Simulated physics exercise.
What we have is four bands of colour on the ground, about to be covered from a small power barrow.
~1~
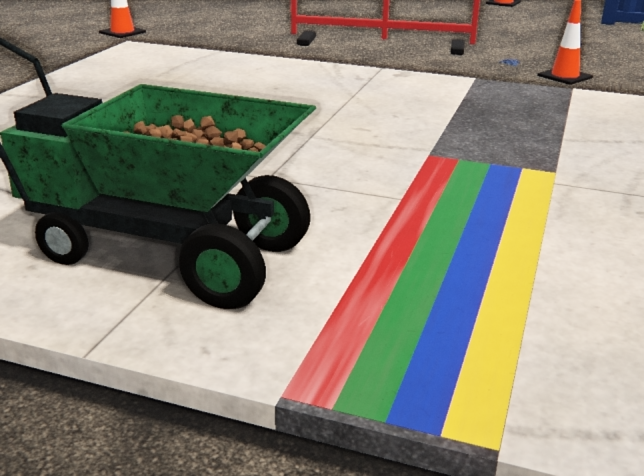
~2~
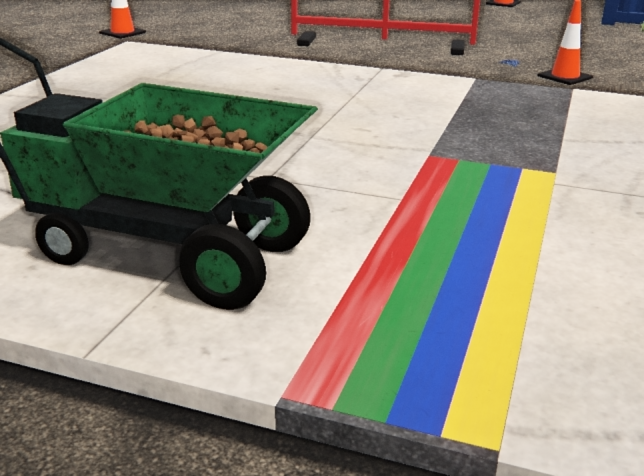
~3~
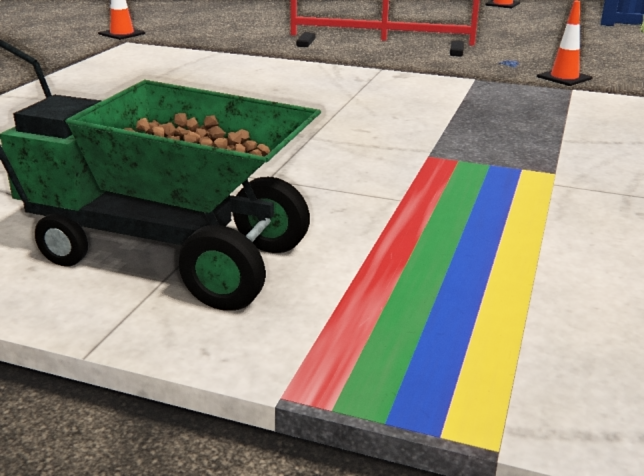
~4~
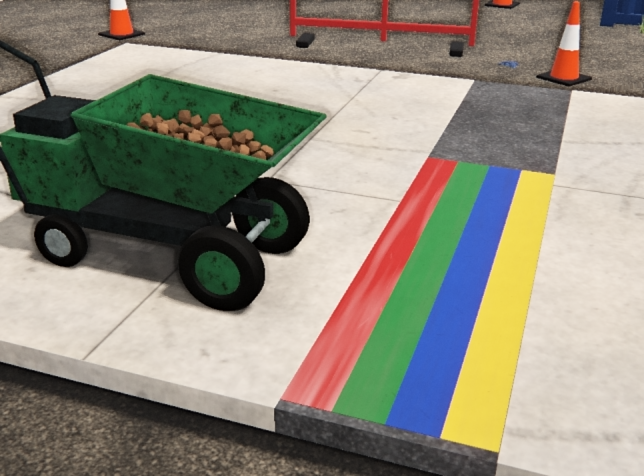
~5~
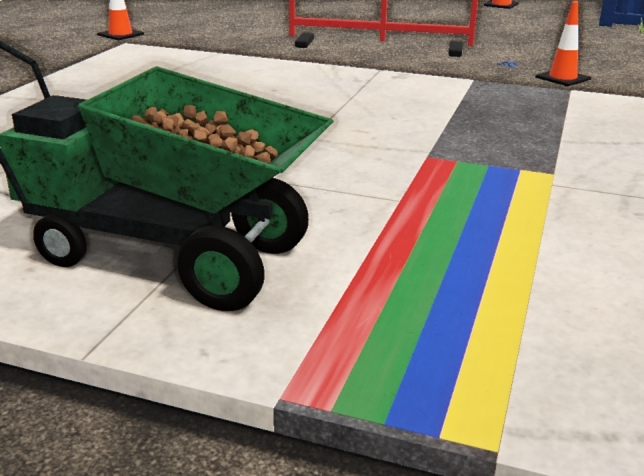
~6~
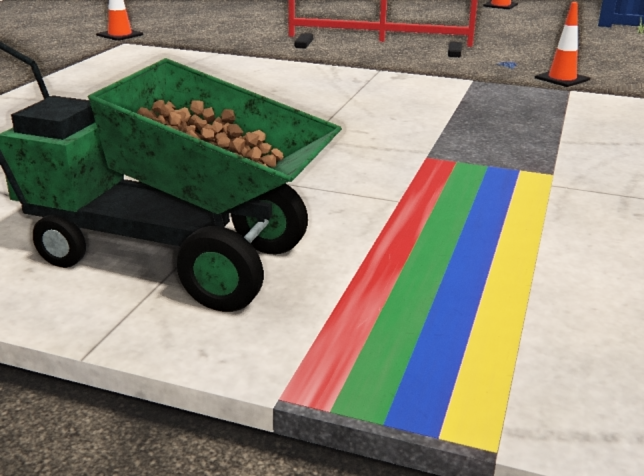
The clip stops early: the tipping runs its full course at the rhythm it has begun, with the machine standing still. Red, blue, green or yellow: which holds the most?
The green strip carries the most.
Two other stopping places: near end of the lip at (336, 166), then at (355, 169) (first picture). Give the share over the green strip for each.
About 0 and 0 per cent.
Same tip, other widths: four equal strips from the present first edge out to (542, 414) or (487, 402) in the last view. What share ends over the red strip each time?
The first gives 10 %, the second 10 %.
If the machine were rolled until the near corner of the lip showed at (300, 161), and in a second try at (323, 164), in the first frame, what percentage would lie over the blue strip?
Near 30 % and 30 %.
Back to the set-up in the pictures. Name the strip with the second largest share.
It is the blue one.
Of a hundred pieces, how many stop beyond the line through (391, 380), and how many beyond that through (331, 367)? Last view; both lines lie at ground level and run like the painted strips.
The first gives 40 %, the second 70 %.
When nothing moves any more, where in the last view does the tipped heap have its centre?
Around (419, 306).
Shortly afterwards, skip tipped steeply; the whole lot in the skip.
Next, skip tipped right over; the bulk in the skip; only a few over the red strip; a little over the green strip.
Some moments later, skip tipped right over; near a quarter in the skip; a little over the red strip; near a third over the green strip; near a quarter over the blue strip; a little over the yellow strip; only a few off the paint.
In the end, skip tipped right over; near a quarter in the skip; a little over the red strip; near a third over the green strip; near a quarter over the blue strip; a little over the yellow strip; only a few off the paint.
